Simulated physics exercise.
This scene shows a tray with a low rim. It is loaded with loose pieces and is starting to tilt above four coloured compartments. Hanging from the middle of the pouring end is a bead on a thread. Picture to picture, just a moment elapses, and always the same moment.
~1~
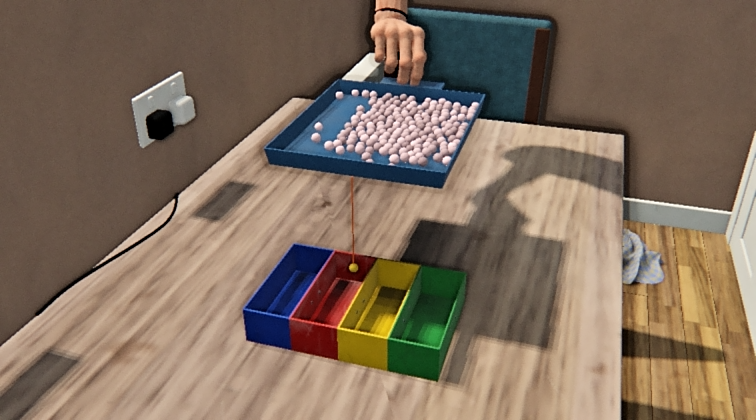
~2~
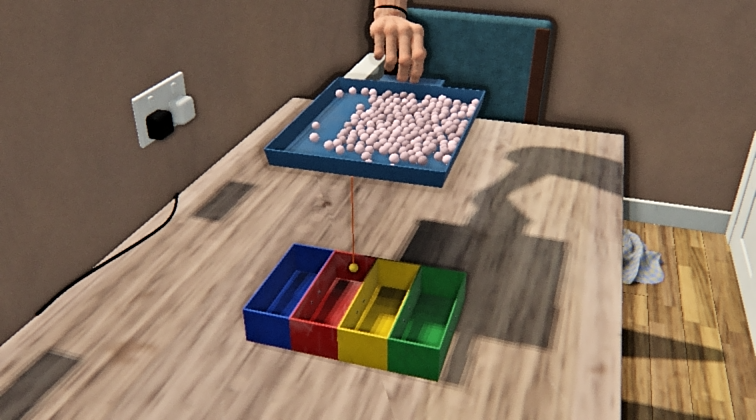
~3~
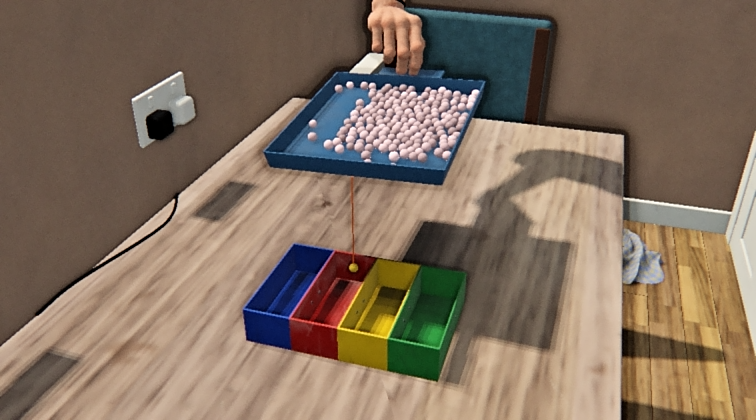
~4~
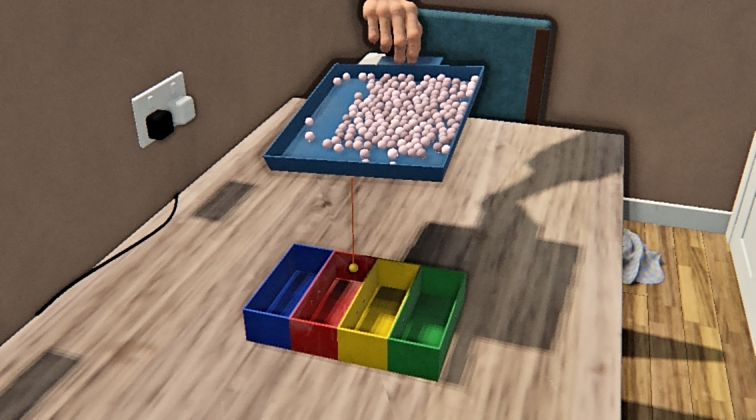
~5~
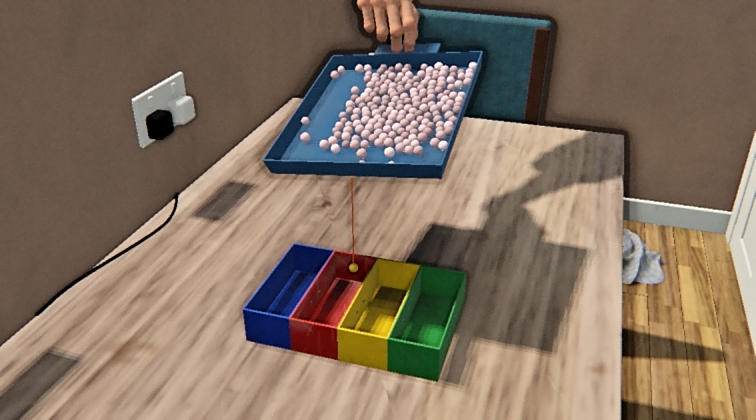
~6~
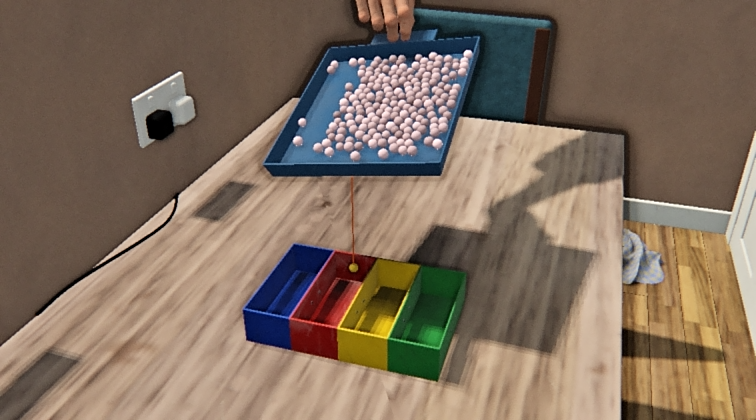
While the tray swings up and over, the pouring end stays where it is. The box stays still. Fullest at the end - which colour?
Blue cell.
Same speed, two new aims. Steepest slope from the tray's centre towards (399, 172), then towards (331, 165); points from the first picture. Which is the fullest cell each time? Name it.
Case 1 - green. Case 2 - the blue one.
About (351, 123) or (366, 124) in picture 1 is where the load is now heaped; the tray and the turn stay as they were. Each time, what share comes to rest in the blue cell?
First case: Around 50 %; second case: Around 40 %.
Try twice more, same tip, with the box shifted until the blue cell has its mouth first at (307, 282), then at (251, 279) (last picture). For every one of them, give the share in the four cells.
Close to 10 per cent, followed by close to 90 per cent.
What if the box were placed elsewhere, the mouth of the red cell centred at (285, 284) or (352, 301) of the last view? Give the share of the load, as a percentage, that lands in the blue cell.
Trial 1 around 40 percent, trial 2 around 10 percent.
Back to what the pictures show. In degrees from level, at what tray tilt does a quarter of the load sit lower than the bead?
That happens at around 75°.
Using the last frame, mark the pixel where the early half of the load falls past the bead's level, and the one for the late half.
Early half: (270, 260); late half: (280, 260).
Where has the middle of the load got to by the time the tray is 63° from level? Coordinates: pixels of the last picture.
The load is centred around (300, 161).
Soon, tray tipped steeply; most on the tray; a stray few in the blue cell; about a quarter falling or outside the box.
A while on, tray tipped past a quarter turn; a small part on the tray; about a third in the blue cell; a stray few in the yellow cell; a stray few in the red cell; about half falling or outside the box.
Towards the end, tray tipped past a quarter turn; about half in the blue cell; a stray few in the red cell; a stray few in the yellow cell; about half falling or outside the box.
Finally, tray tipped past a quarter turn; about half in the blue cell; a stray few in the red cell; a stray few in the yellow cell; none in the green cell; about half outside the box.
